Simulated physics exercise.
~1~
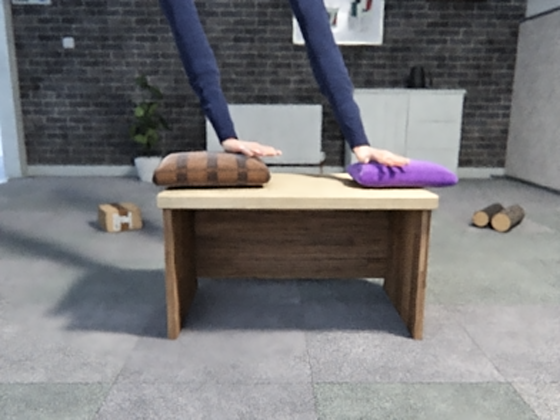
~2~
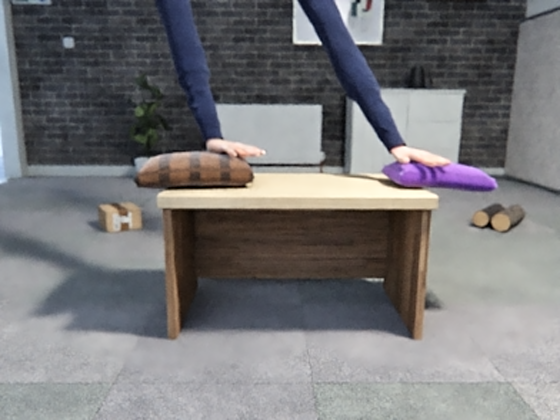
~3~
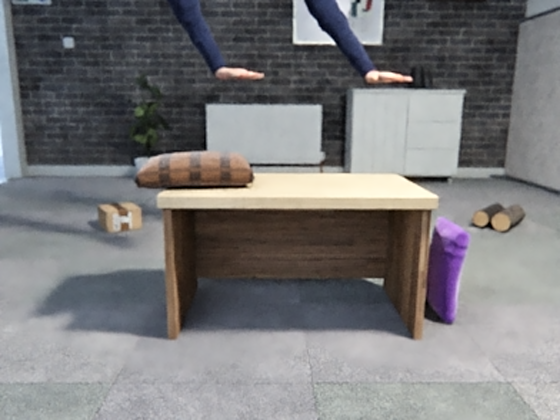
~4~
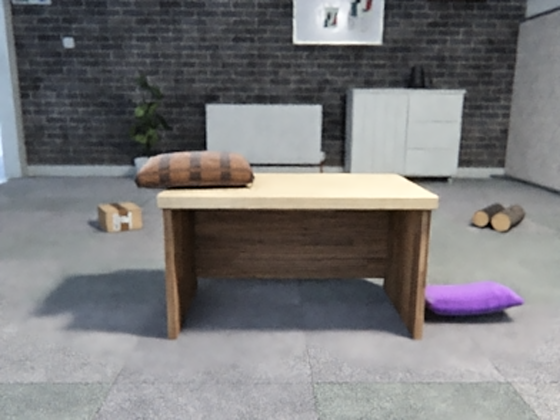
At the start, two hands rest on a brown checked cushion and a purple sack lying on top of a wooden bench, with a brick wall and a pale cabinet behind. The hands push the two apart, sliding the cushion a little to the left and the sack to the right until it juts past the end. Both hands then lift away, and the purple sack tips off the right end and drops beside the bench. The hands leave the view. The sack ends up lying flat on the floor, while the brown cushion stays still on the left end.
